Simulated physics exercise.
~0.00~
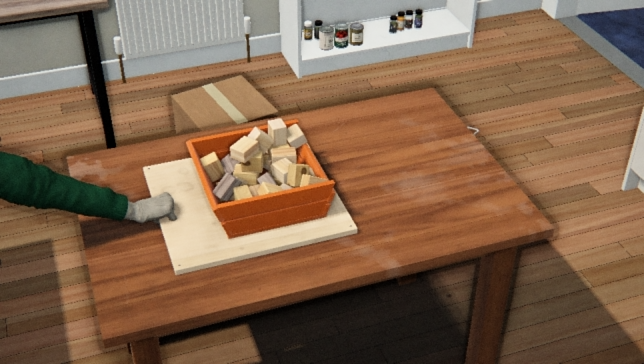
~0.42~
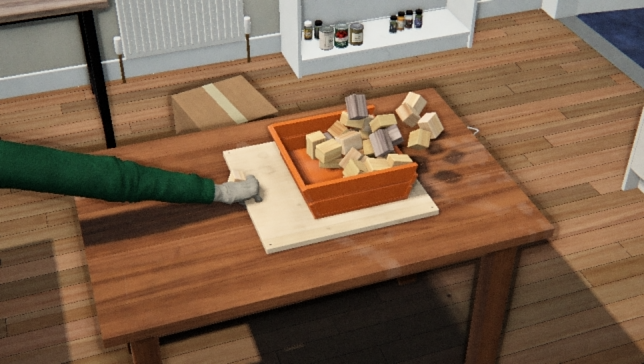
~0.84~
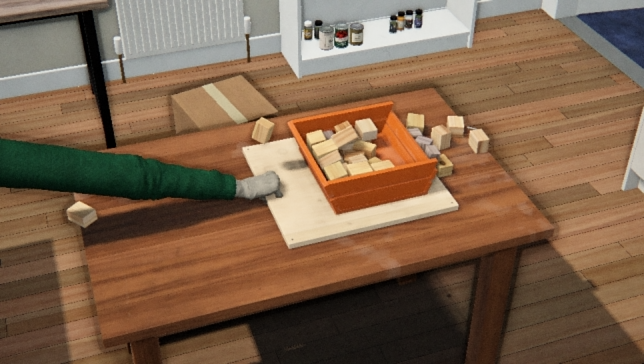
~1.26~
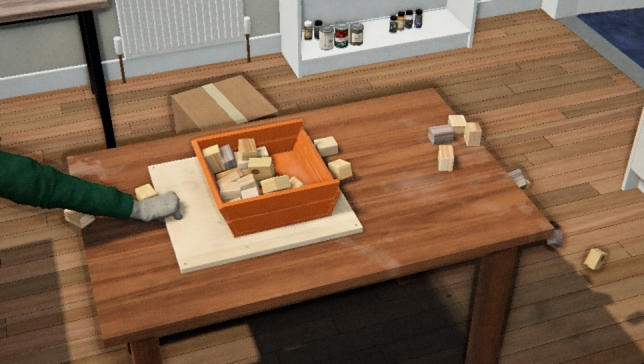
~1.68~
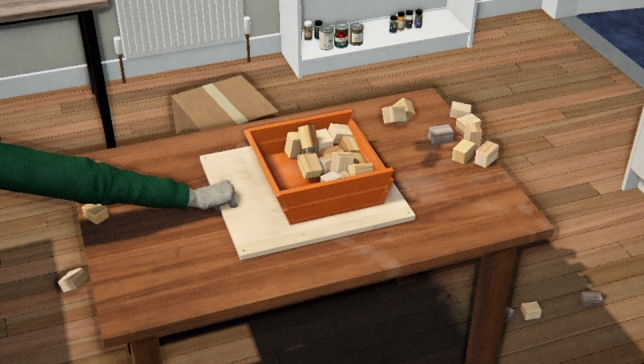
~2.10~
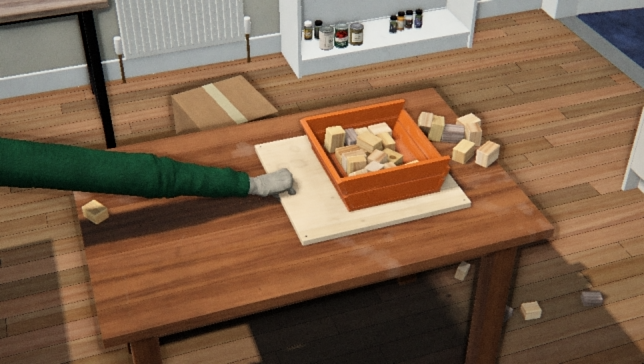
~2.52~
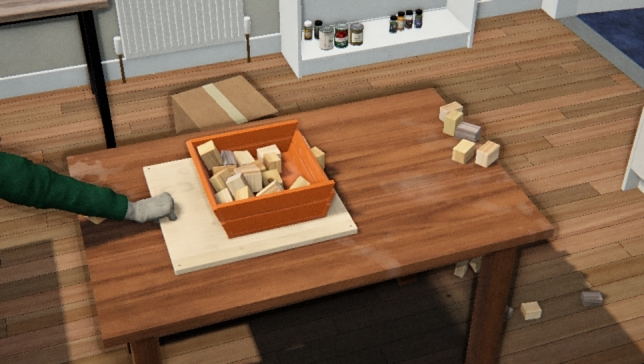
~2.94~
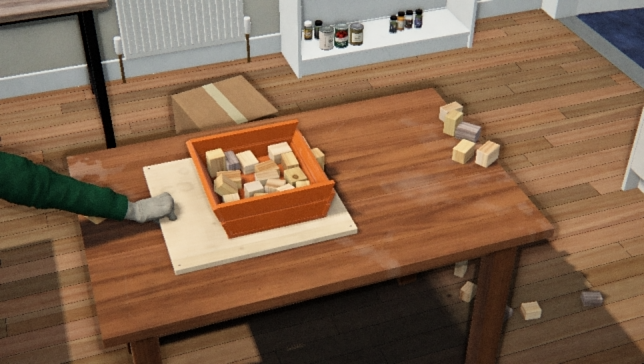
To begin with, an orange basket heaped with loose wooden blocks sits on a pale board on a wooden table, and a gloved hand in a green sleeve holds the board's left edge. The hand shoves the board to the right, and blocks tumble over the basket's right side while one lands far to the left. It pulls the board back left, leaving blocks strewn across the table and dropping to the floor. More back-and-forth strokes spill a few others. Finally, the basket rests where it started, visibly less full, with a small cluster of blocks by the table's right edge and several on the floor.
